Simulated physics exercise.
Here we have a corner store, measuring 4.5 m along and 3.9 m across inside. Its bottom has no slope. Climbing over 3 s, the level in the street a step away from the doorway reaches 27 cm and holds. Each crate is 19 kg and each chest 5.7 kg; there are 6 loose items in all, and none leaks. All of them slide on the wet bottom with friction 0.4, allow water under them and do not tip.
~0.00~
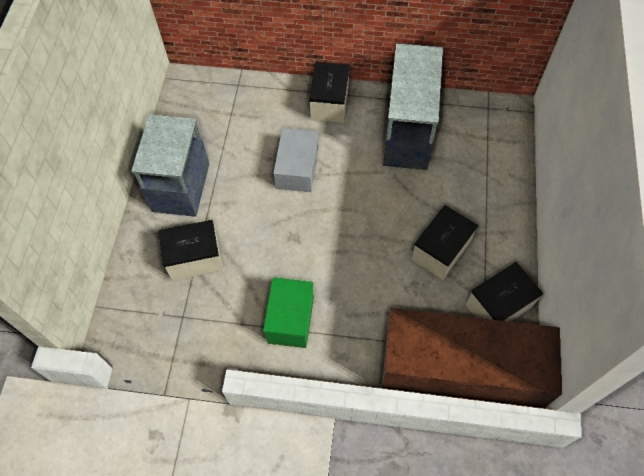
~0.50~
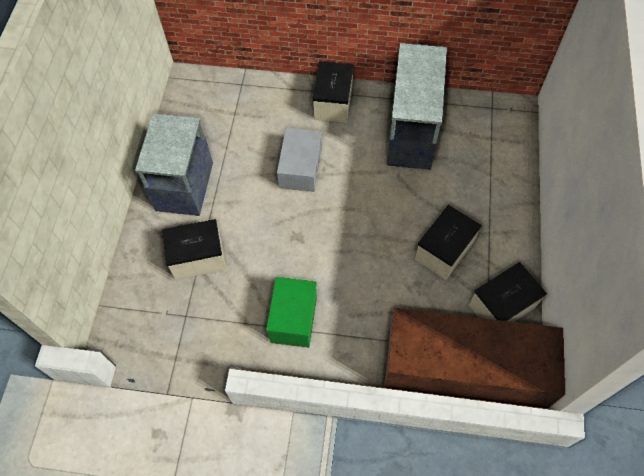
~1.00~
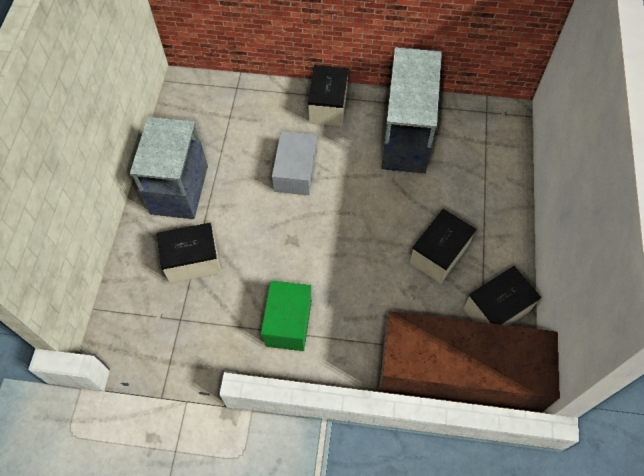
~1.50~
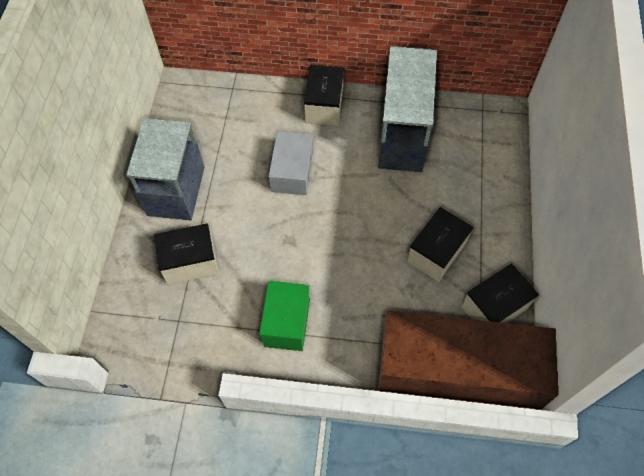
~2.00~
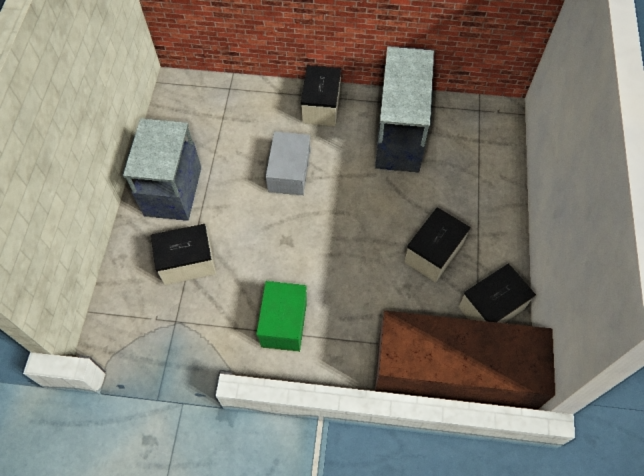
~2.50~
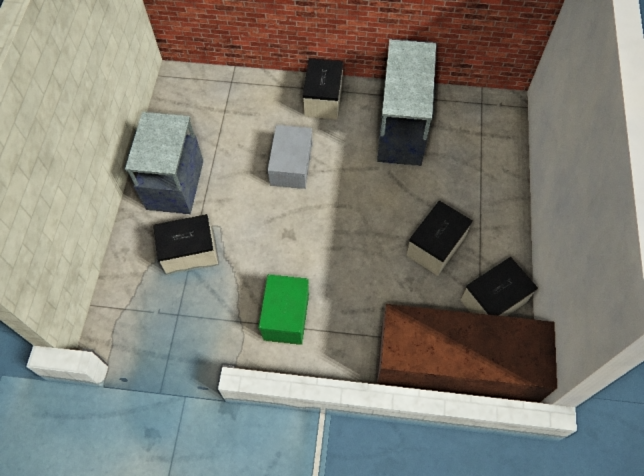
Blue water spreads over the pale ground outside a small walled room with a red brick back wall, seen from high above the low front wall, the view shifting very slightly. Inside are a green chest near the front, a grey one behind it, dark-topped crates, two pale-topped stands and a rust-brown block at right. The water then creeps through the front gap toward the left crate, while every object stays still.
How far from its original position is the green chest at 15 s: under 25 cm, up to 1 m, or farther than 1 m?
Up to 1 m.
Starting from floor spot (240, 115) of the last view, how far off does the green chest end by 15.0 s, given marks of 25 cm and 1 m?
Result: It drifts only slightly.
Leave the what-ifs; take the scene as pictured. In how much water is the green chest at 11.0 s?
Close to 5 centimetres.
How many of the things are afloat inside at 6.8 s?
Total: 3.
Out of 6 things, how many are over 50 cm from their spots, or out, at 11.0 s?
By then the count is 3.
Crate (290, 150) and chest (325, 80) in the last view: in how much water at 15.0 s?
First roughly 21 cm, second roughly 24 cm.
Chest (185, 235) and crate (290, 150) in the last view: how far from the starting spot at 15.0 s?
First 250 cm, then 200 cm.
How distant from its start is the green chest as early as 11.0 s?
Around 50 centimetres.
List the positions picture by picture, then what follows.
In the first frame, the green chest at (289, 306) rests on the ground; water covers 0.0 m2; 0 of 6 have shifted.
In the second frame, the green chest at (292, 305) rests on the ground; water covers 0.0 m2; 0 of 6 have shifted.
In the third frame, the green chest at (287, 309), on the bottom; water covers 0.0 m2; 0 of 6 have shifted.
In the fourth frame, the green chest at (285, 309), on the bottom; water covers 0.0 m2; 0 of 6 have shifted.
In the fifth frame, the green chest at (282, 309), on the bottom; 0.4 m2 under water; 0 of 6 have shifted.
In the sixth frame, the green chest at (284, 303), on the bottom; 1.2 m2 under water; 0 of 6 have shifted.
After 3.5 s the green chest is near (295, 304), 0.1 m from its start, aground; 1 afloat.
After 6.8 s the green chest is near (327, 311), 0.4 m from its start, aground; 3 afloat.
After 11.0 s the green chest is near (301, 345), 0.5 m from its start, afloat; 6 afloat.
After 15.0 s the green chest is near (347, 315), 0.6 m from its start, afloat; 6 afloat.
